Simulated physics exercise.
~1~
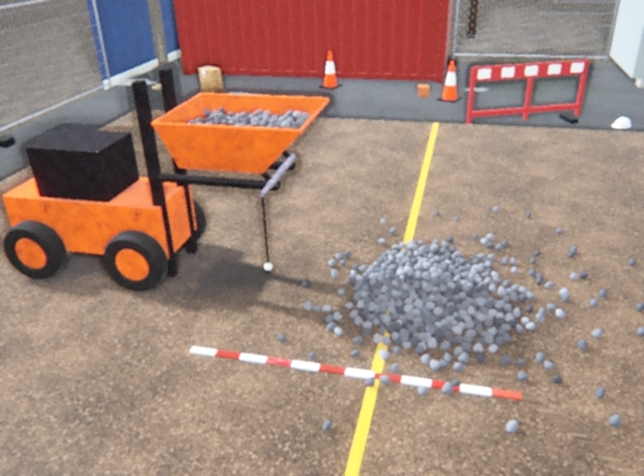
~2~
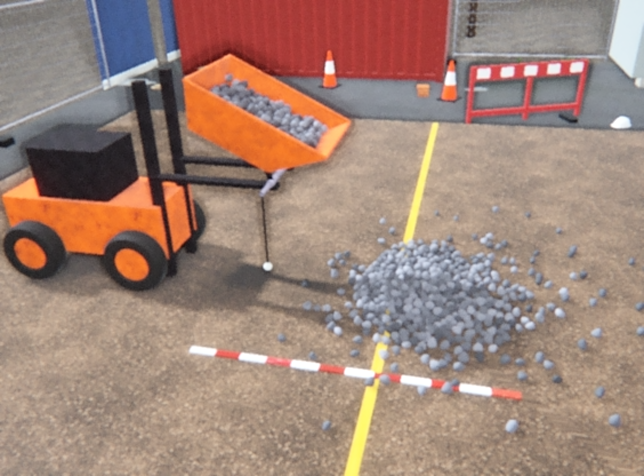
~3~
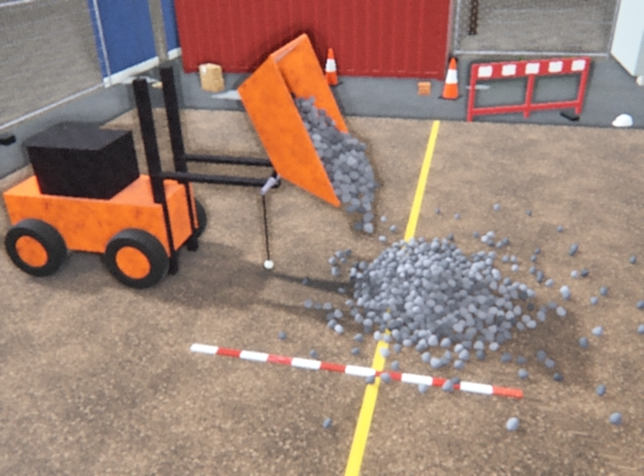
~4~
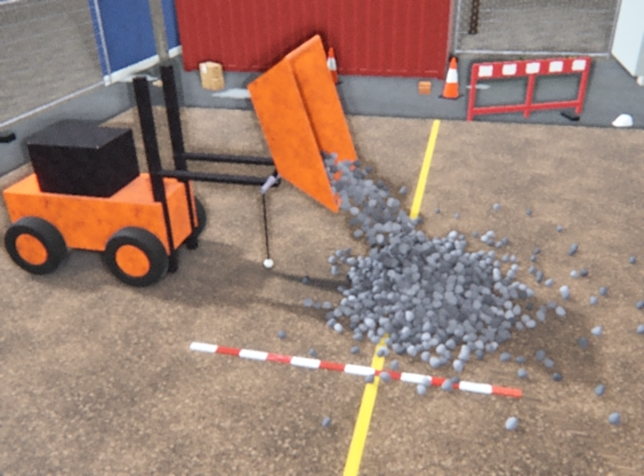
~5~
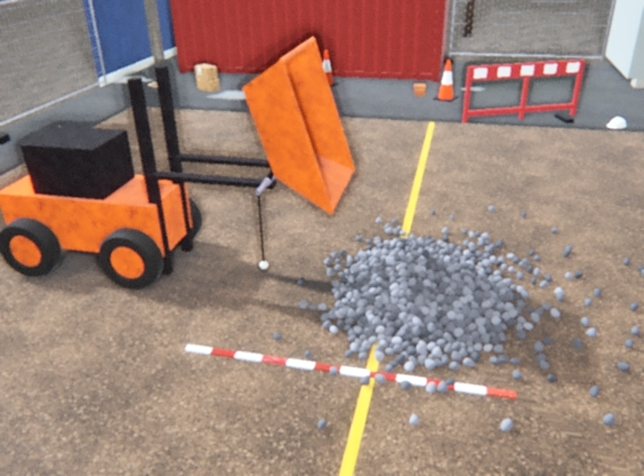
We see an orange fork truck holding a skip of grey stones beside a loose heap lying across a yellow line. The skip tips steeply to the right, its stones pour onto the heap, and it stays tilted and empty above the larger, wider pile.
